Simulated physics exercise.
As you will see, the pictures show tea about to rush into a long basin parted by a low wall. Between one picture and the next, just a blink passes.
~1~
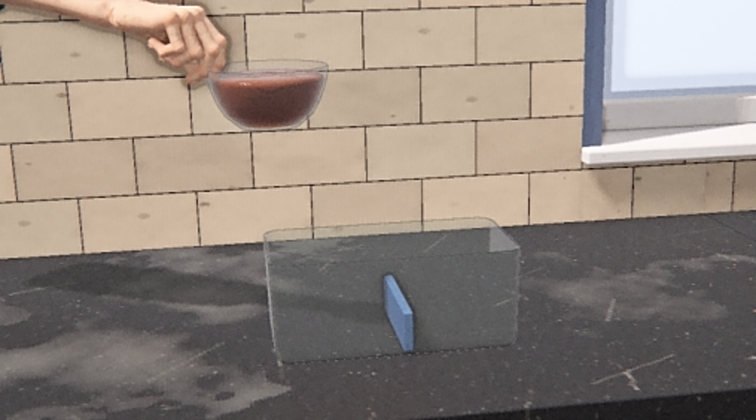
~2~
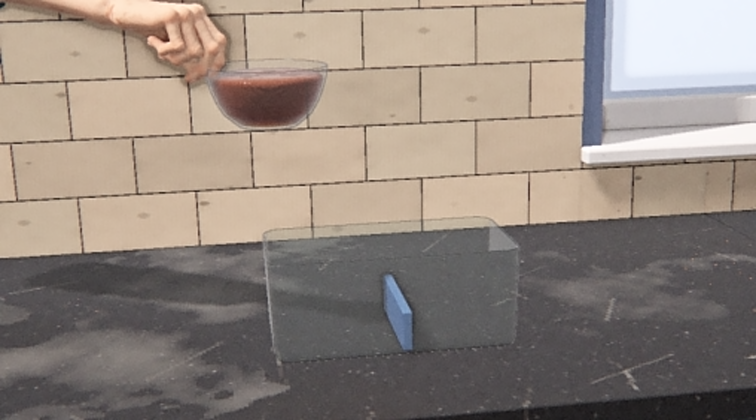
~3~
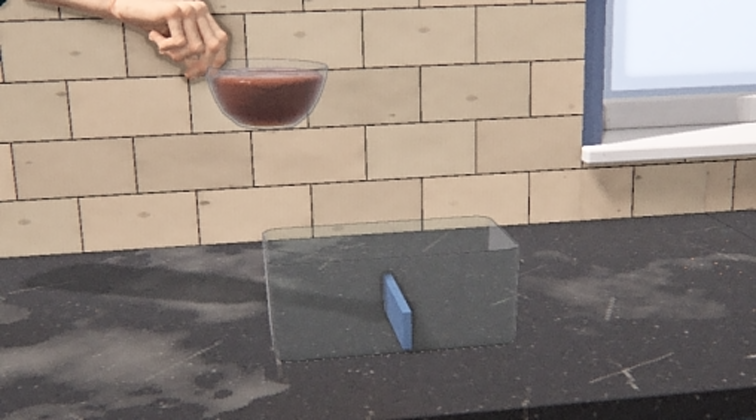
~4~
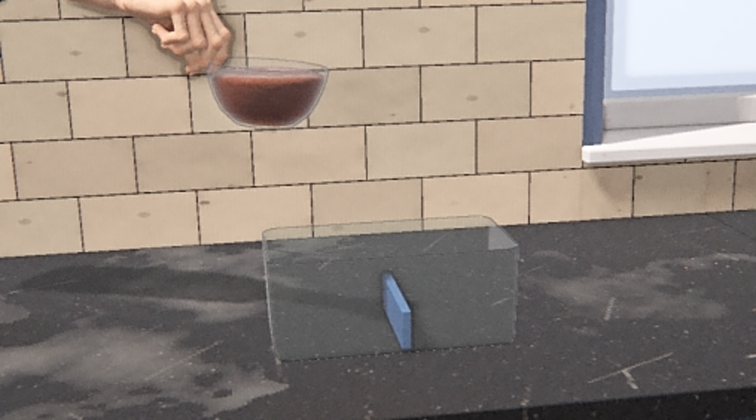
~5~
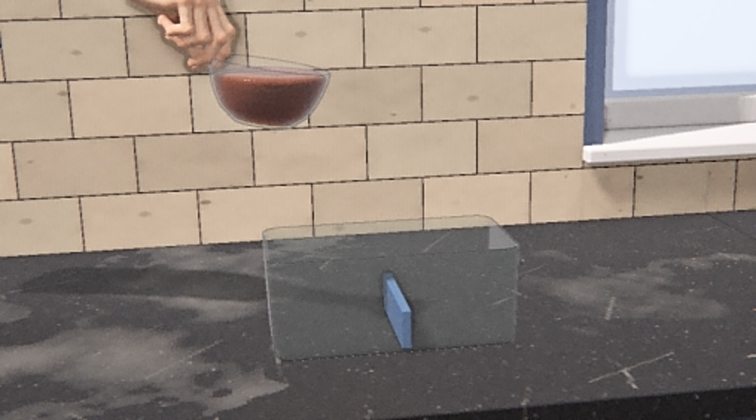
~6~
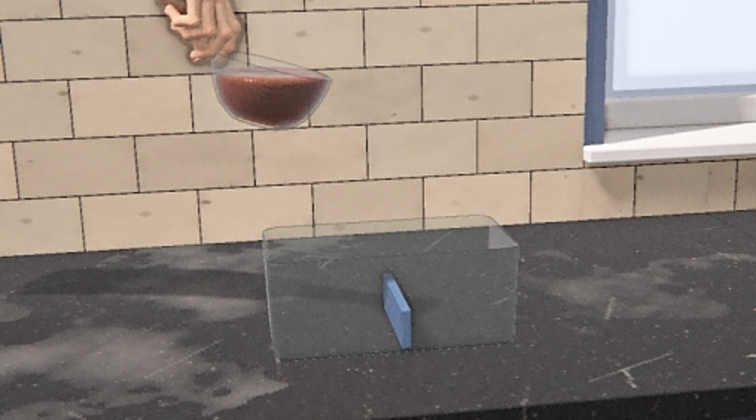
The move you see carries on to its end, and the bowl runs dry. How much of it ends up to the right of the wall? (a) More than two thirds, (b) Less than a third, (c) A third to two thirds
c.
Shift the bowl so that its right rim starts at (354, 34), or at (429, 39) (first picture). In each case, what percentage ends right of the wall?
The first start yields 85 per cent, the second 70 per cent.
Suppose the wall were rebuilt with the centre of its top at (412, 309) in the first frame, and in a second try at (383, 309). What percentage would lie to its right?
The first one comes to 35 percent, while the second comes to 70 percent.
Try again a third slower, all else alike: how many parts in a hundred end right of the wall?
Close to 55 out of every hundred.
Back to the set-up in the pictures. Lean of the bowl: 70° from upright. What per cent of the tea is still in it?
40 per cent, approximately.
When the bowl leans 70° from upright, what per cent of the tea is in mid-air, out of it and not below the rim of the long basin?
Roughly 45 percent.
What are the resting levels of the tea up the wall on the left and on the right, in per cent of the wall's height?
On the left it sits near 30, while on the right it sits near 30.
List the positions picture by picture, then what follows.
The first picture shows tilt 0°; pouring edge (327, 66); surface from (209, 78) to (324, 74); the long basin's rim runs from (267, 250) to (505, 234); the wall's top is at (398, 295).
The second picture shows tilt 1°; pouring edge (326, 66); surface from (209, 77) to (323, 73).
The third picture shows tilt 3°; pouring edge (327, 67); surface from (209, 75) to (323, 73).
The fourth picture shows tilt 6°; pouring edge (328, 70); surface from (210, 74) to (324, 74).
The fifth picture shows tilt 10°; pouring edge (330, 74); surface from (212, 73) to (326, 74).
The sixth picture shows tilt 16°; pouring edge (331, 80); surface from (215, 74) to (329, 75).
A moment on, the bowl is tipped part way and 40 per cent is still to pour, 5 is left of the wall and 7 right of it.
Next, the bowl is tipped on its side and 4 per cent is still to pour, 30 is left of the wall and 51 right of it.
Then the bowl is tipped on its side and 0 per cent is still to pour, 46 is left of the wall and 52 right of it.
Later the bowl is tipped on its side and 0 per cent is still to pour, 46 is left of the wall and 53 right of it.
In the end 46 per cent lies left of the wall, 53 right of it and 1 outside.
